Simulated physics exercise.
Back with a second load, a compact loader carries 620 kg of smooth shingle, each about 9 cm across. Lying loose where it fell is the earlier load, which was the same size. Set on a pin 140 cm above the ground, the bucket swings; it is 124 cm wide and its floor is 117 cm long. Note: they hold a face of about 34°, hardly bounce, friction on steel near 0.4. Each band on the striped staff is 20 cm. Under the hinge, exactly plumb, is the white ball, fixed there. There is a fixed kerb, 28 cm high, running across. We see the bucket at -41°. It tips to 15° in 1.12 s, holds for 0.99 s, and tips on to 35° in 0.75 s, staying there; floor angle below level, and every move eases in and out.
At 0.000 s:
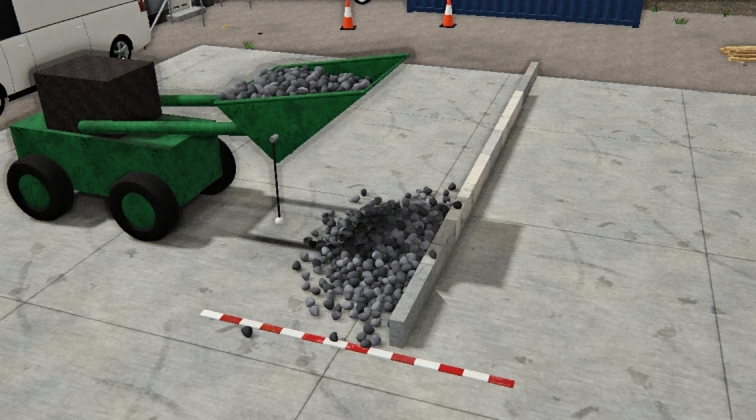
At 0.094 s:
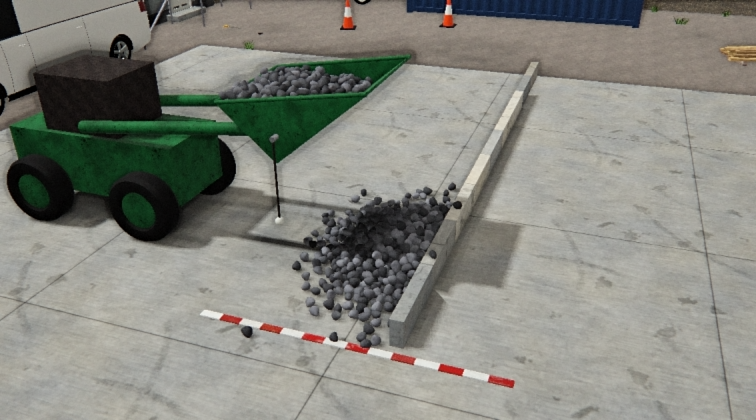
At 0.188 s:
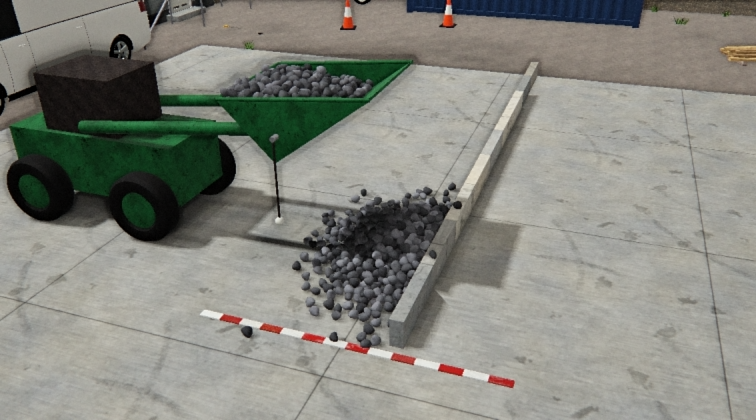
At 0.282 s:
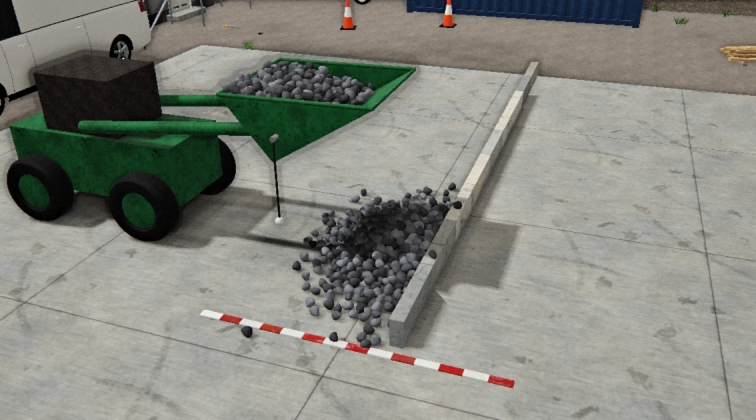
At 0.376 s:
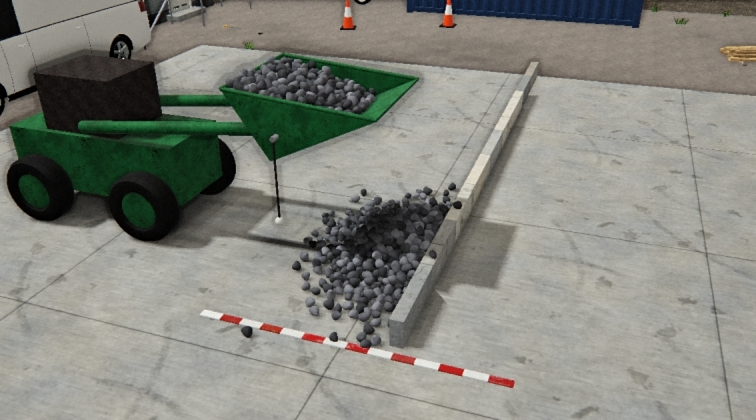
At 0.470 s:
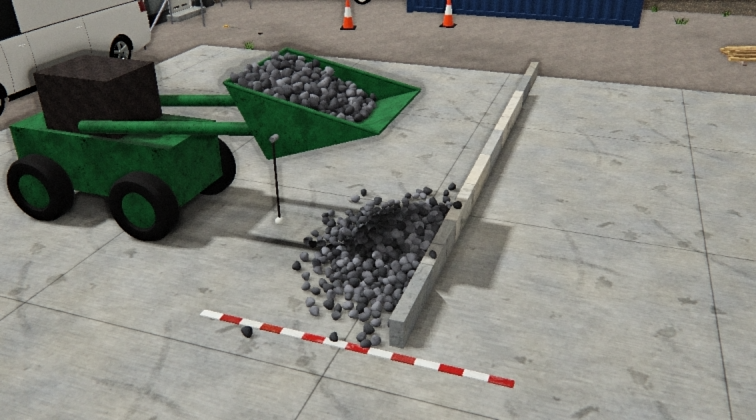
Green loader's raised bucket slowly tilting its front lip downward, dark rounded stones shifting inside, above a loose pile against a kerb.
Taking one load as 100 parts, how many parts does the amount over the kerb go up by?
30 parts.
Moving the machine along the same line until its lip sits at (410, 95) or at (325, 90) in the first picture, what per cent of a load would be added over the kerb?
The first position would add some 85 per cent, the second some 0.
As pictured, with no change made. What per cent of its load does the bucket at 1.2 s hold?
100 %.
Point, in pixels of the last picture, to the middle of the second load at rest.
Around (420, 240).
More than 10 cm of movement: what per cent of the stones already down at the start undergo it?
About 10 %.
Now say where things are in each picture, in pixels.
The bucket is at -41°, its lip at (365, 92); the top of the load is at (313, 78). The earlier load is highest near (416, 228), 32 cm above ground level, 100 % on this side of the kerb, in the first picture.
The bucket is at -40°, its lip at (366, 94); the top of the load is at (304, 77); the stones move at 0.1 m/s on average, in the second picture.
Lip at (369, 100), floor tilted -37°, highest stones at (295, 75); the stones move at 0.2 m/s on average, in the third picture.
The bucket is at -32°, its lip at (373, 109); the top of the load is at (286, 70); the stones move at 0.3 m/s on average, in the fourth picture.
Lip at (377, 121), floor tilted -26°, highest stones at (277, 67); the stones move at 0.3 m/s on average, in the fifth picture.
Lip at (379, 133), floor tilted -20°, highest stones at (280, 61); the stones move at 0.4 m/s on average, in the sixth picture.
After 0.8 s the floor is at 6°; in per cent of one load, 100 in the bucket, 100 on this side of the kerb; the foremost stones are at (428, 254).
After 1.2 s the floor is at 15°; in per cent of one load, 100 in the bucket, 100 on this side of the kerb; the foremost stones are at (428, 254).
After 3.3 s the floor is at 35°; in per cent of one load, 0 in the bucket, 172 on this side of the kerb, 28 over the kerb; the foremost stones are at (636, 280).
After 6.2 s the floor is at 35°; in per cent of one load, 0 in the bucket, 170 on this side of the kerb, 30 over the kerb; the foremost stones are at (636, 280). Net gain over the kerb, 30.
